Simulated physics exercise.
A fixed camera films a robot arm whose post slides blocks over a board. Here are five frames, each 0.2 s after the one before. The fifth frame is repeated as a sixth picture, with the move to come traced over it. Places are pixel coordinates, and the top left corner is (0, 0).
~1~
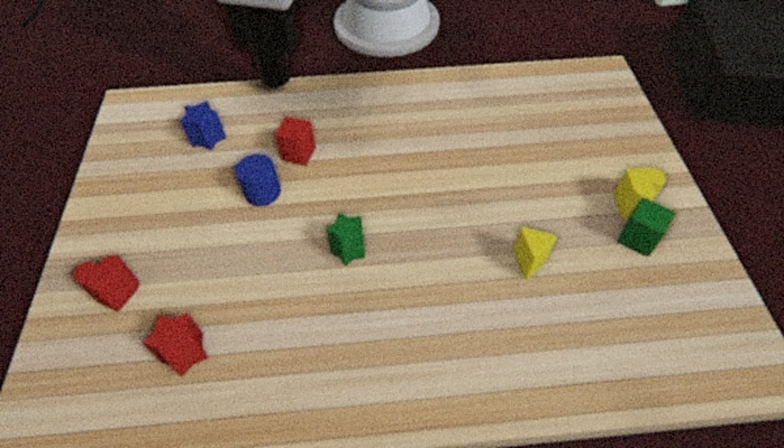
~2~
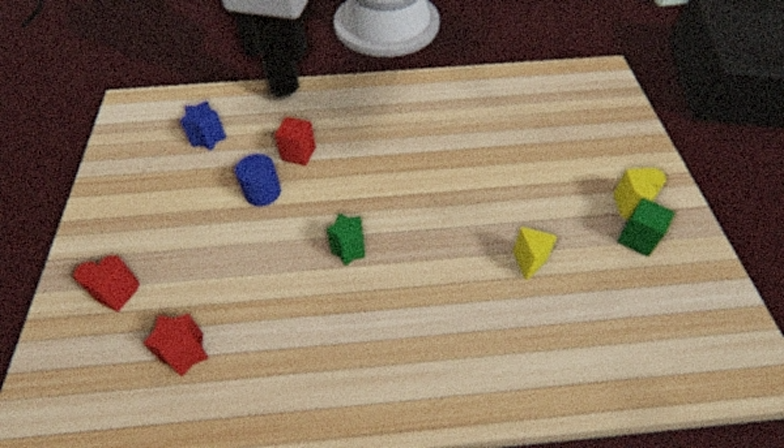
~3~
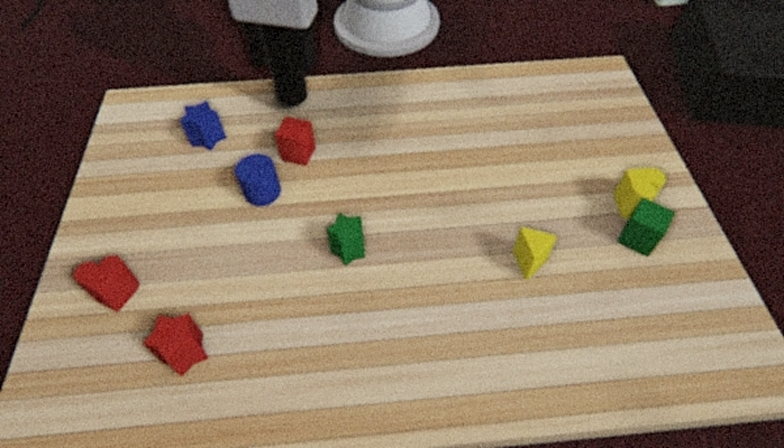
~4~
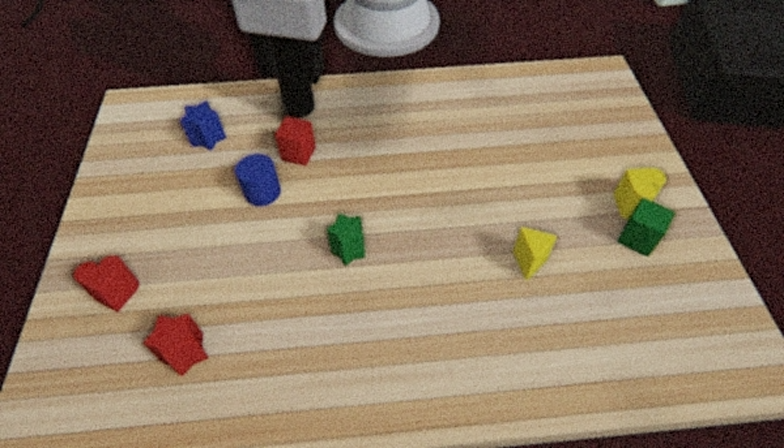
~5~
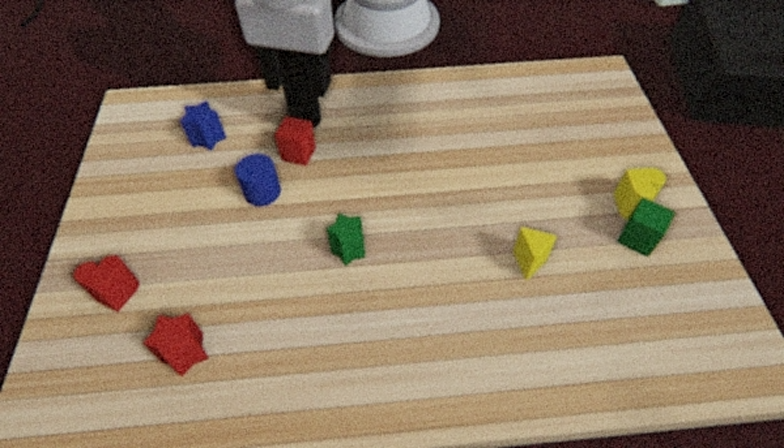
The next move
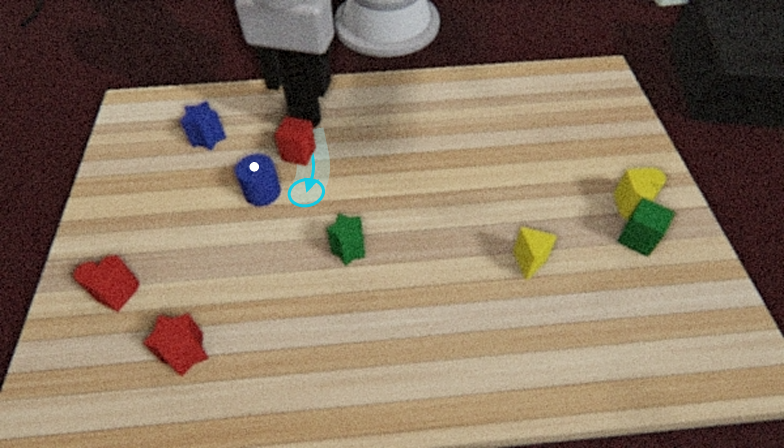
On a striped wooden board, a black robotic post moving slightly right and nearer toward a red block among still, scattered colored blocks.
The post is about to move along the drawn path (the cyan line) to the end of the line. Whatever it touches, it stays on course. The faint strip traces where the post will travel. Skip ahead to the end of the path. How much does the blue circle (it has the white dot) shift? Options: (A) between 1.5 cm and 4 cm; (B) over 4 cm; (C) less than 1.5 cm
That would be A.
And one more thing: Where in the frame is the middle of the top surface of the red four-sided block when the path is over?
At (267, 181).
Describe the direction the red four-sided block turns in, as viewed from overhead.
Clockwise rotation.
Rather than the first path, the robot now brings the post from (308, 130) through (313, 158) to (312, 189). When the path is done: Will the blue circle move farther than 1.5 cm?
Yes, I think so.
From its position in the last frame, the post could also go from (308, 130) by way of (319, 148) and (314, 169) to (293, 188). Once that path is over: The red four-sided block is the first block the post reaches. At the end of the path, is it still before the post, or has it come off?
The post keeps it before itself.
Path on the board, from (308, 130) over (311, 149) and (313, 170) to (306, 192); the dot is on the blue circle.
On the path given first. One third of the way, post (310, 140); red four-sided block (289, 144), turned 20° clockwise.
Two thirds of the way, post (311, 161); blue circle (246, 172); red four-sided block (281, 163), turned 45° clockwise.
At the end, post (304, 183); blue circle (231, 180); red four-sided block (267, 181), turned 65° clockwise; green star-shaped block in place.
